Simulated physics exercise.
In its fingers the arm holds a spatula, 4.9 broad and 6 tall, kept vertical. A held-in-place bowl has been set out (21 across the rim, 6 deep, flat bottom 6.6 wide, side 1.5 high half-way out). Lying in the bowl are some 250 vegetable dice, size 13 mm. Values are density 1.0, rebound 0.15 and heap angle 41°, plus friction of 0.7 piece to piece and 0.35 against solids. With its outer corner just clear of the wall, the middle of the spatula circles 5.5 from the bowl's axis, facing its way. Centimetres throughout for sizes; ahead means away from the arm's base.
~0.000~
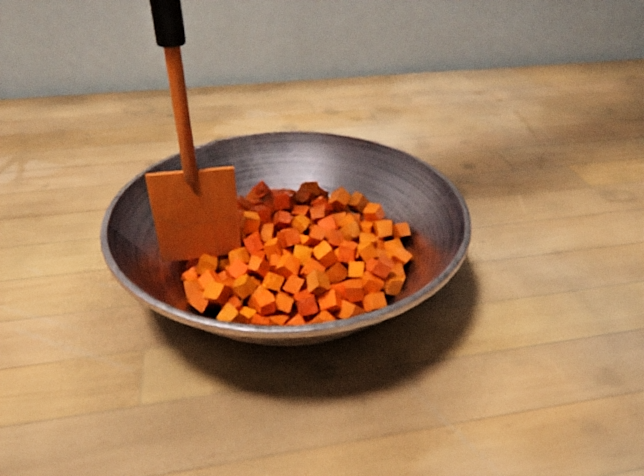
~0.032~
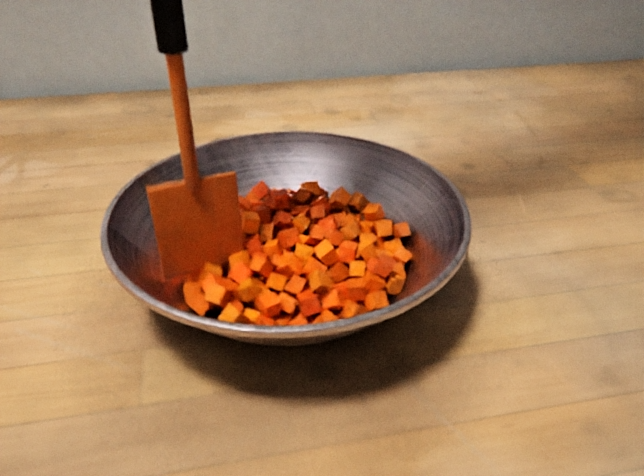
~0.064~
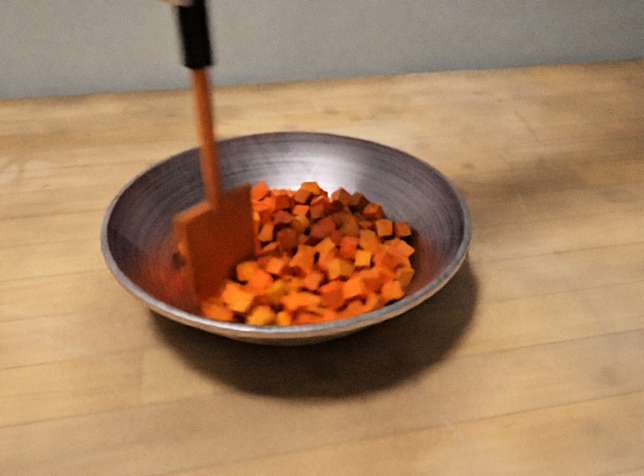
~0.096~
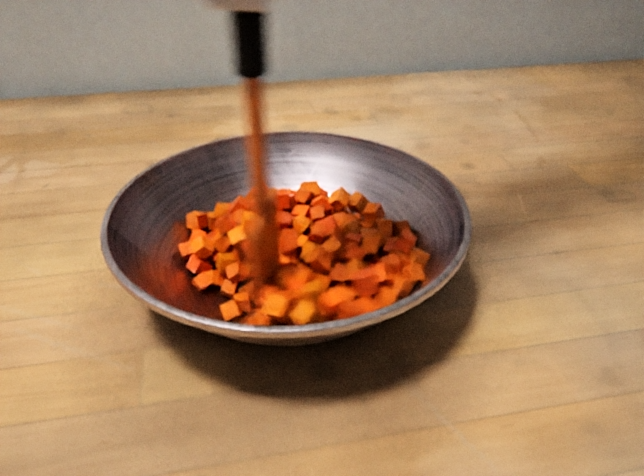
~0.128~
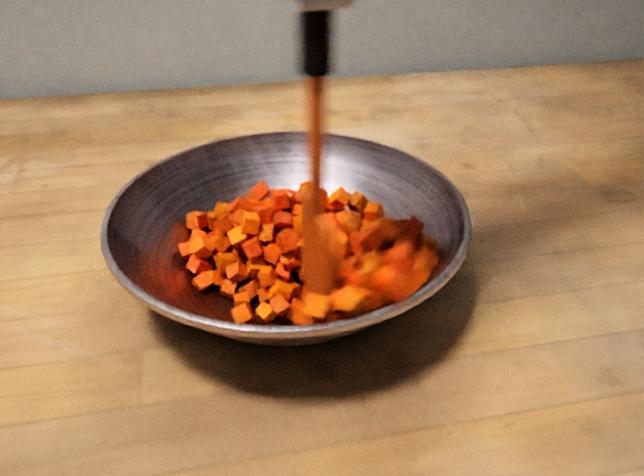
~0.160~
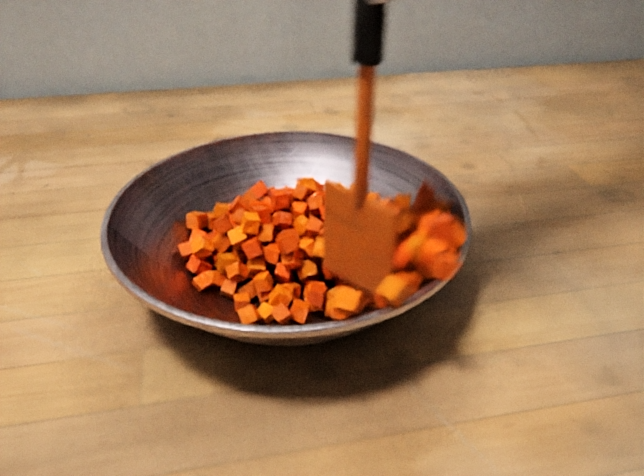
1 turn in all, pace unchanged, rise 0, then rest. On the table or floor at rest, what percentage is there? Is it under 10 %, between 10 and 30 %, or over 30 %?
Over 30 %.
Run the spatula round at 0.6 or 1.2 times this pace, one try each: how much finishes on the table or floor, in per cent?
Estimates in order: Some 20 % and some 50 %.
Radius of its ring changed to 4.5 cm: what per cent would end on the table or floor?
Then some 40 percent.
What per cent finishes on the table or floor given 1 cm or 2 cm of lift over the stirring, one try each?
About 30 and 15 per cent.
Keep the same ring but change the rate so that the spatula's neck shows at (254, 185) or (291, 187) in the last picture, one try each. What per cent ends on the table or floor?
About 15 and 20 %.
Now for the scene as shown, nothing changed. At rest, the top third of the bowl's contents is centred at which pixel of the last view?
(235, 291).
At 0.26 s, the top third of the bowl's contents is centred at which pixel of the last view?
Roughly pixel (323, 164).
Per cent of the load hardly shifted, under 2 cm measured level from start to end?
About 15 %.
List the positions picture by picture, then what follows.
Spatula neck at (187, 146), 0° round; upper third of the load around (297, 232), from x 190 to 400, top at y 190; 252 in the bowl, in the first picture.
Spatula neck at (189, 155), 12° round; upper third of the load around (294, 233), from x 190 to 400, top at y 190, in the second picture.
Spatula neck at (212, 174), 40° round; upper third of the load around (303, 241), from x 190 to 400, top at y 190, in the third picture.
Spatula neck at (260, 186), 68° round; upper third of the load around (318, 245), from x 190 to 415, top at y 190, in the fourth picture.
Spatula neck at (316, 184), 97° round; upper third of the load around (348, 245), from x 190 to 425, top at y 190, in the fifth picture.
Spatula neck at (362, 170), 126° round; upper third of the load around (384, 228), from x 190 to 455, top at y 185; 251 in the bowl, 1 in flight or on the tool, in the sixth picture.
By 0.26 s, 212° round, highest piece 10 above the table; 223 in the bowl, 29 in flight or on the tool.
By 0.35 s, 299° round, highest piece 9 above the table; 187 in the bowl, 27 on the table or floor, 38 in flight or on the tool.
By 0.60 s, 0° round, highest piece 5 above the table; 156 in the bowl, 96 on the table or floor.
By 1.30 s, 0° round, highest piece 5 above the table; 156 in the bowl, 96 on the table or floor.
Final count, 156 in the bowl, 96 on the table or floor. That is 38 % on the table or floor.
